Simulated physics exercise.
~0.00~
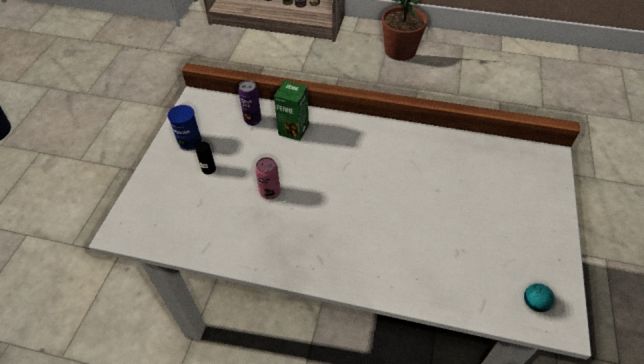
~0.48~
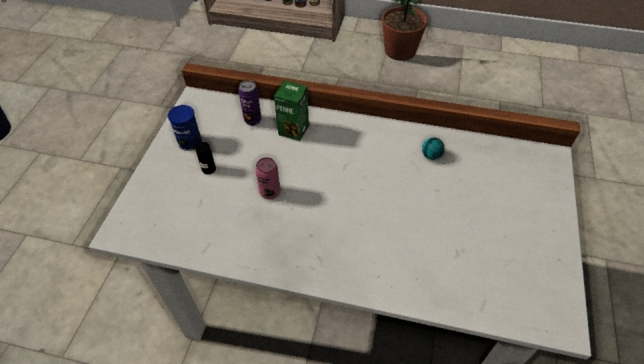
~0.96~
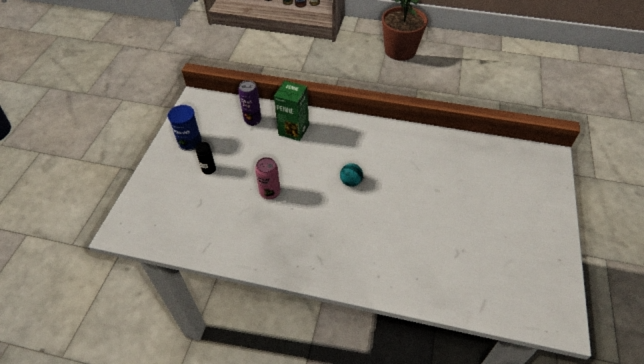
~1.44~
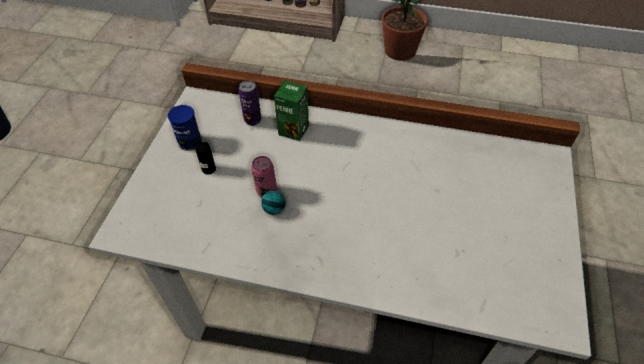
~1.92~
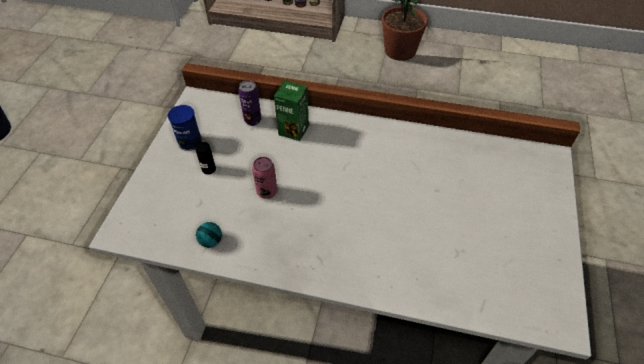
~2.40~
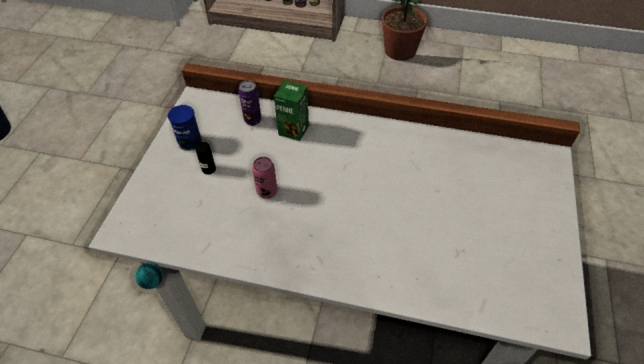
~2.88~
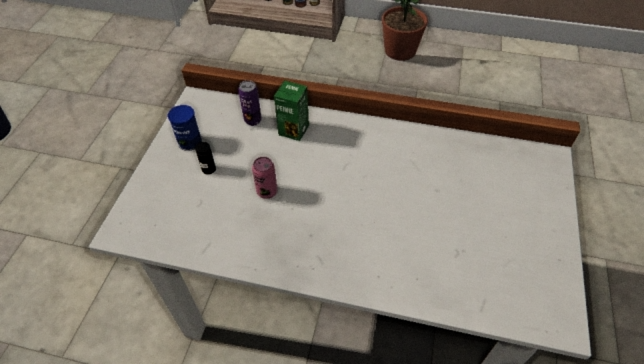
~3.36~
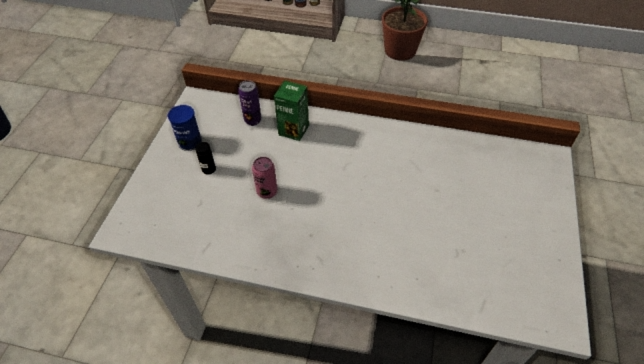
White table with a turquoise ball rebounding from the wooden rail, brushing a pink can and rolling off the near left edge.
